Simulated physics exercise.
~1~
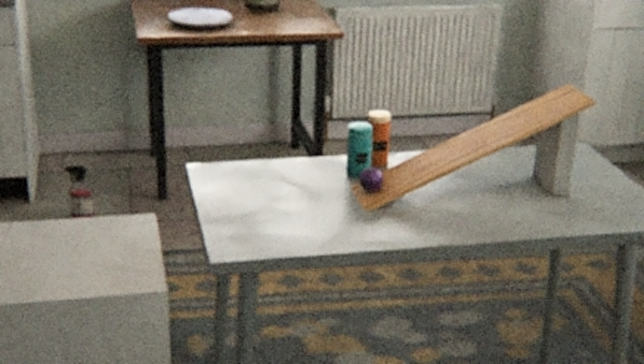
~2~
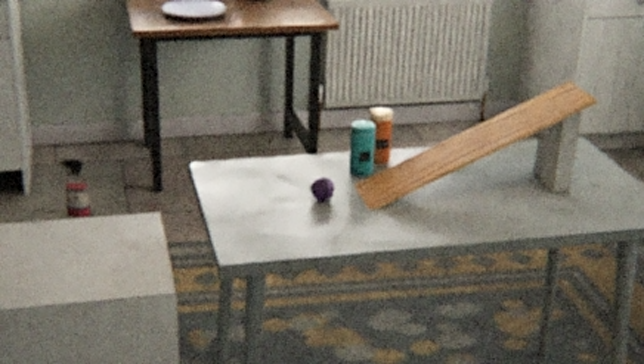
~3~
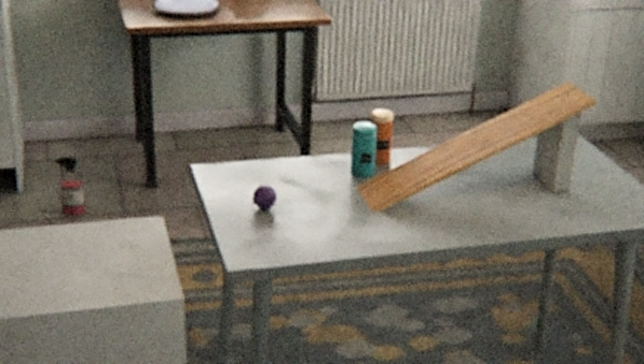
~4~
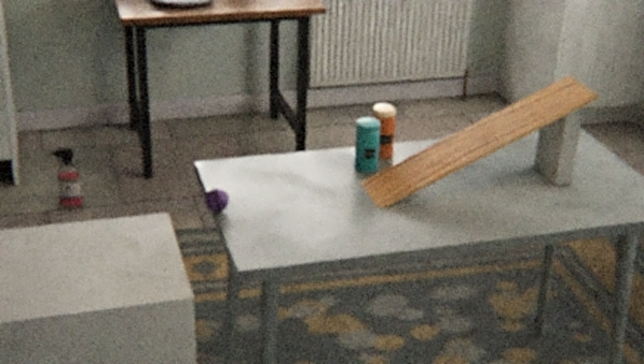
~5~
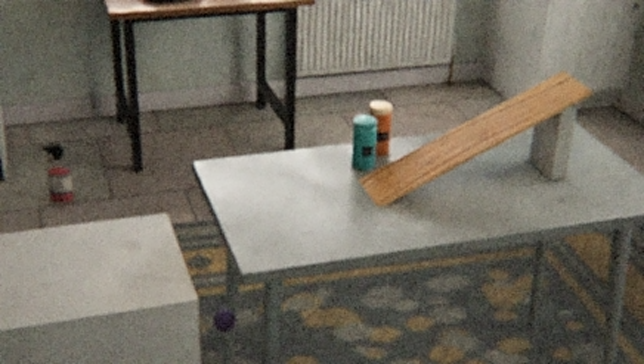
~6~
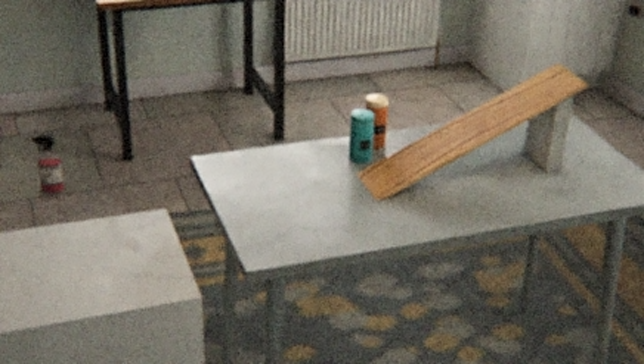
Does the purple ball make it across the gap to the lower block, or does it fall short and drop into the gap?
It falls short, dropping into the gap between the table and the lower block.
A small purple ball sits at the foot of a wooden ramp on a pale grey table, in a tiled room with a patterned rug, a radiator and a wooden table behind, seen from slightly above as the view drifts gently. A turquoise jar and an orange jar stand beside the ramp, and a lower pale block waits across a gap to the left. The ball rolls left across the tabletop and reaches the edge. It drops into the gap beside the block and goes out of sight, while both jars stay standing in place.
